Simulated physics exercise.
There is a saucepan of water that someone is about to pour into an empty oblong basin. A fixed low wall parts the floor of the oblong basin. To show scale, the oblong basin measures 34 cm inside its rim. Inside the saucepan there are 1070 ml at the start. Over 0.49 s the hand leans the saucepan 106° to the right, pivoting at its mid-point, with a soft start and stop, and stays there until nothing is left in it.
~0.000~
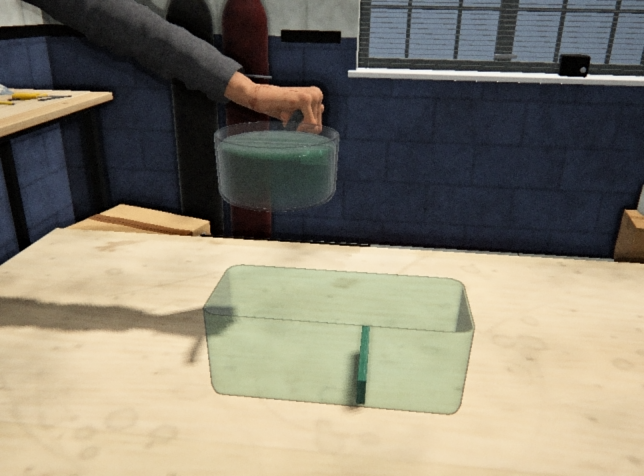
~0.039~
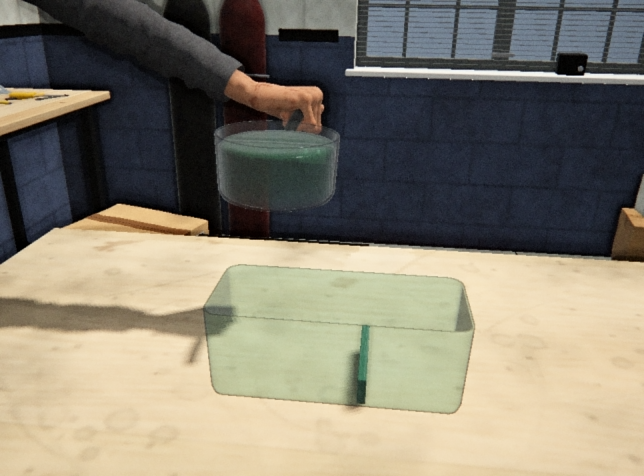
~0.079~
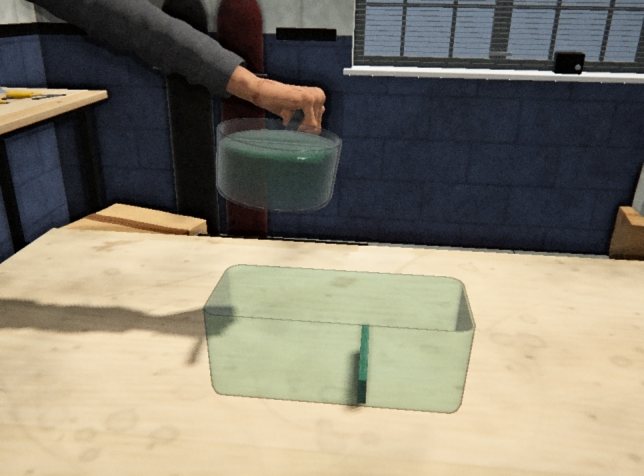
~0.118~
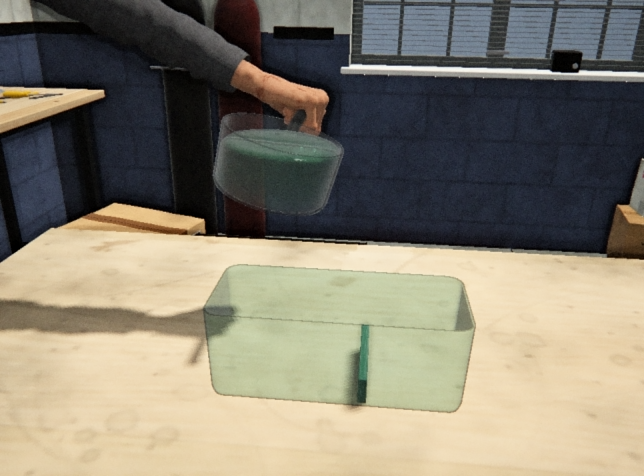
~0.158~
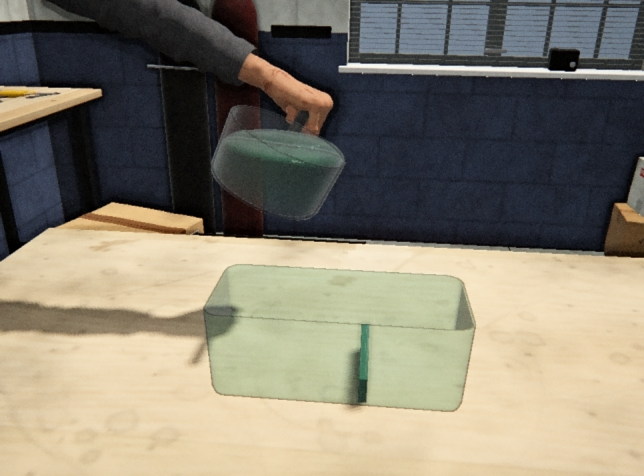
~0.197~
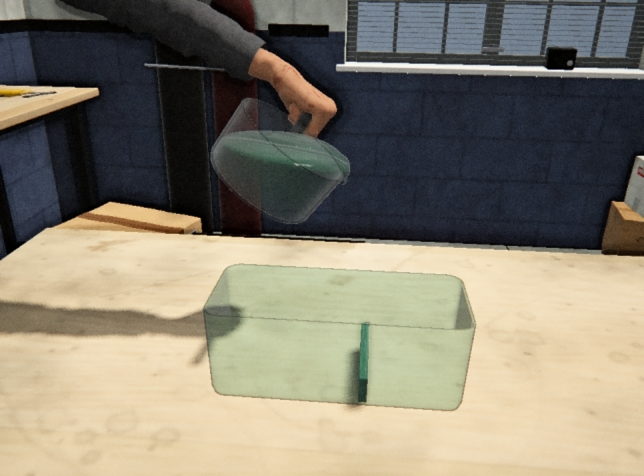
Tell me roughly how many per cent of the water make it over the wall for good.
Roughly 43 per cent make it over.
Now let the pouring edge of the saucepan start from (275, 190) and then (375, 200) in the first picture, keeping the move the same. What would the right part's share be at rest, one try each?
Respectively 30 and 60 %.
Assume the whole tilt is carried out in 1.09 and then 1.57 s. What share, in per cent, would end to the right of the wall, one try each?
Respectively about 65 and 65 percent.
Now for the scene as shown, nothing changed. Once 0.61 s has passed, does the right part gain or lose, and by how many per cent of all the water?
There is a drop of about 16.
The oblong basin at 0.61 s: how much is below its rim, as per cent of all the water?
I'd put it at roughly 82 per cent.
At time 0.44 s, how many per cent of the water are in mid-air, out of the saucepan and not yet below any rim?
Close to 56 per cent, I'd say.
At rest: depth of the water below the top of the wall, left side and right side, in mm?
Left: Roughly 20 mm; right: Roughly 14 mm.
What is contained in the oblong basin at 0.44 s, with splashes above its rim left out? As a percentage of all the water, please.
About 22%.
Then, 0.44 s in, the tilt is 103° and 22 per cent is still to pour, 1 is left of the wall and 21 right of it.
Then, 0.61 s in, the tilt is 106° and 4 per cent is still to pour, 23 is left of the wall and 59 right of it.
Then, 0.79 s in, the tilt is 106° and 1 per cent is still to pour, 35 is left of the wall and 43 right of it.
Then, 0.99 s in, the tilt is 106° and 0 per cent is still to pour, 45 is left of the wall and 49 right of it.
Finally, 52 per cent lies left of the wall, 43 right of it and 6 outside.
